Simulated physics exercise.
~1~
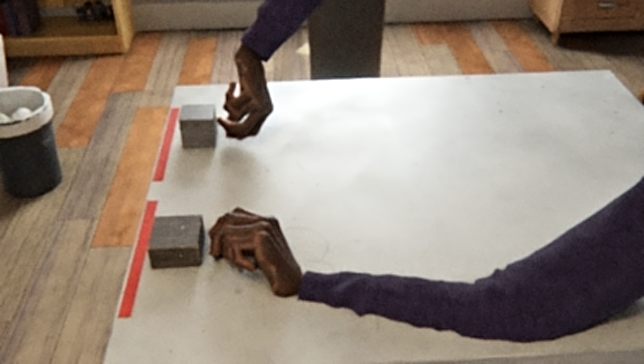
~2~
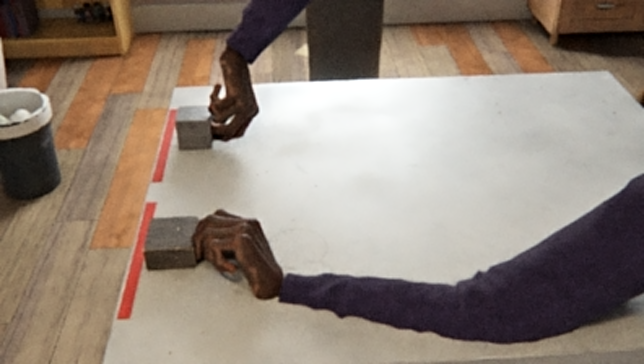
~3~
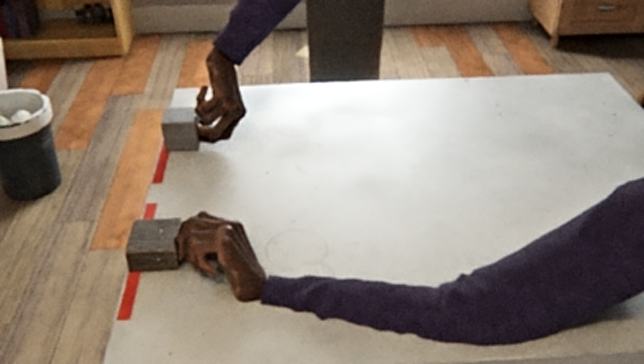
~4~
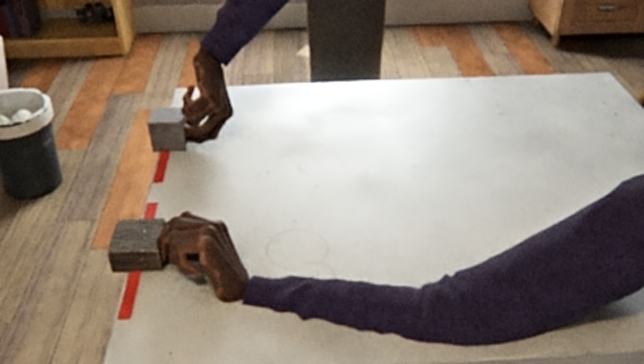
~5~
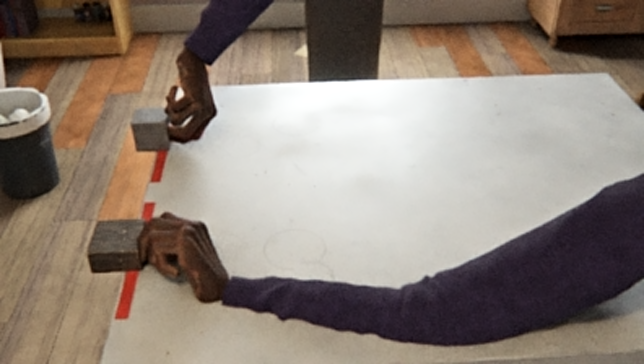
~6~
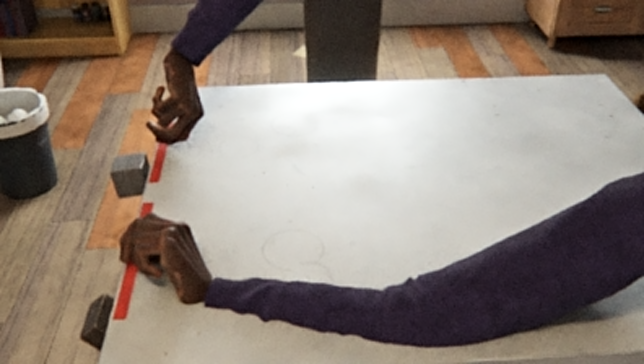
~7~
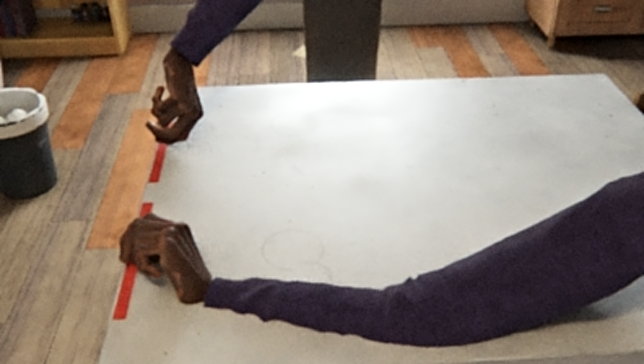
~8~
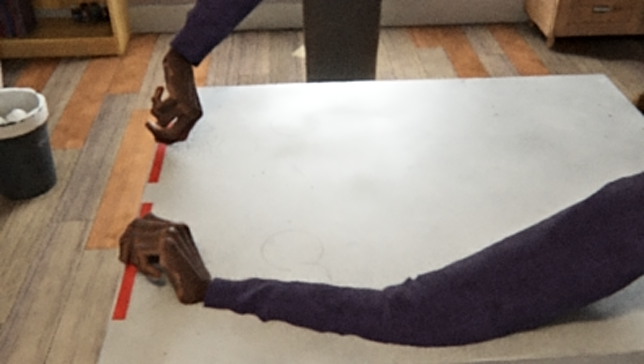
At the table's taped left edge, two hands push two dark blocks off the side.
